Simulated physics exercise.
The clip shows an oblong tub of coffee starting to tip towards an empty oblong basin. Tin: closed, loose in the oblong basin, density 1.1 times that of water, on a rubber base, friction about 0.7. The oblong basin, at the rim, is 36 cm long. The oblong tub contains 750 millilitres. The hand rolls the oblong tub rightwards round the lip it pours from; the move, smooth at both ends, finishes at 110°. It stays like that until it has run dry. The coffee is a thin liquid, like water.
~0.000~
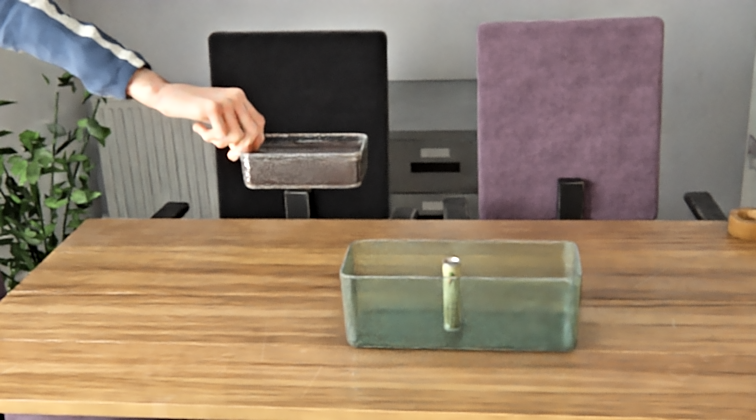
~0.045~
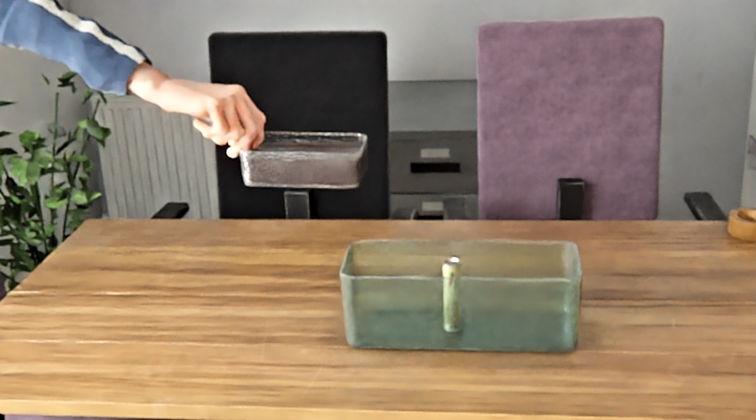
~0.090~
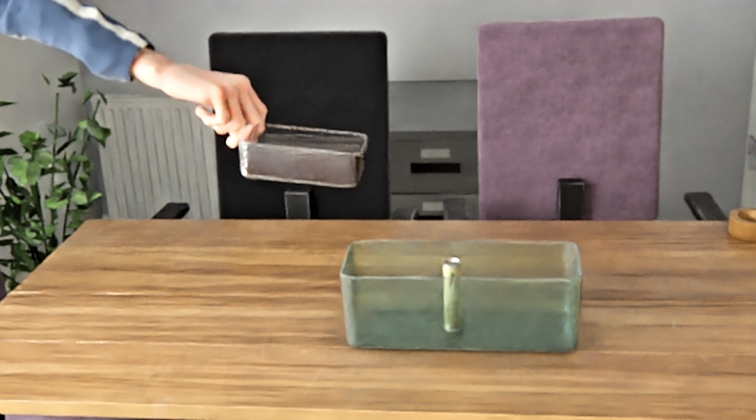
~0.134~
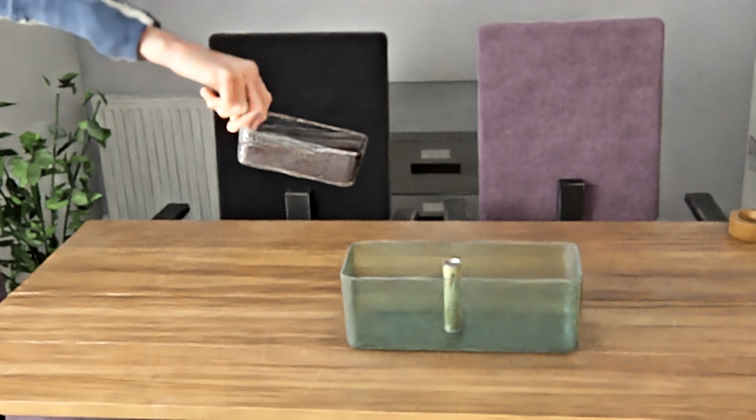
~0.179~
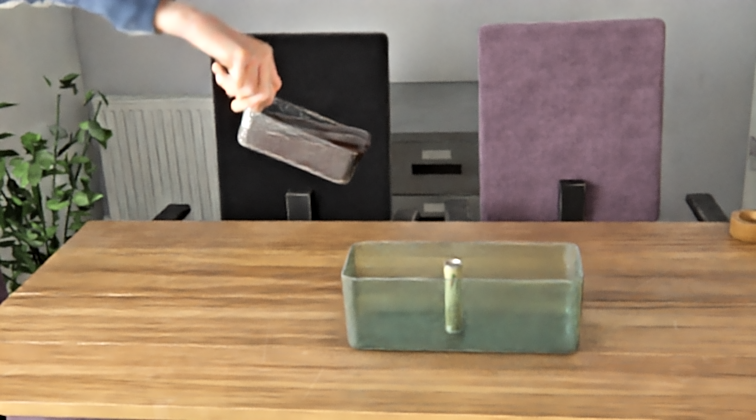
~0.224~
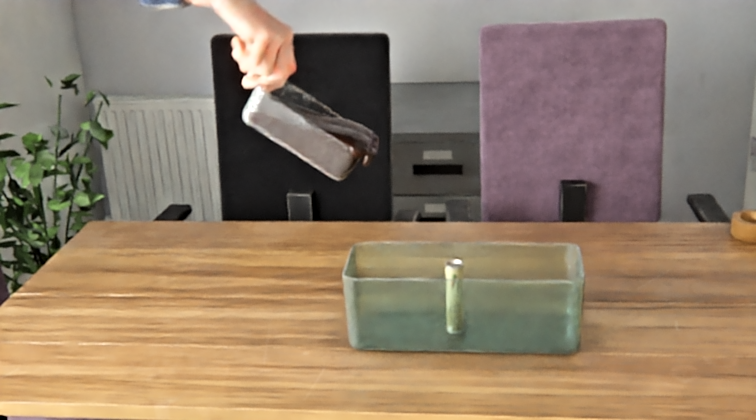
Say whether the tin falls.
It does not keel over.
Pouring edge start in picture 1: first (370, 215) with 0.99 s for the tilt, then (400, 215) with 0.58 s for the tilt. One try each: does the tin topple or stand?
Run one: It tumbles. Run two: It does not tip.
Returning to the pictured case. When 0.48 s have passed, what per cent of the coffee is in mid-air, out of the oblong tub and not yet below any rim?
76 %.
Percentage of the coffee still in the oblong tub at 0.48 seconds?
Roughly 16 per cent.
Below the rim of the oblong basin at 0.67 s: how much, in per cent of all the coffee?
My estimate is about 78 percent.
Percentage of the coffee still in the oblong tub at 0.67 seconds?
Roughly 1 percent remains.
By 0.48 s the tilt is 102° and 15 per cent is still to pour; the tin stands where it began.
By 0.67 s the tilt is 110° and 1 per cent is still to pour; the tin stands where it began.
By 0.87 s the tilt is 110° and 0 per cent is still to pour; the tin stands where it began.
By 1.08 s the tilt is 110° and 0 per cent is still to pour; the tin stands where it began.
At rest the tin stands where it began.
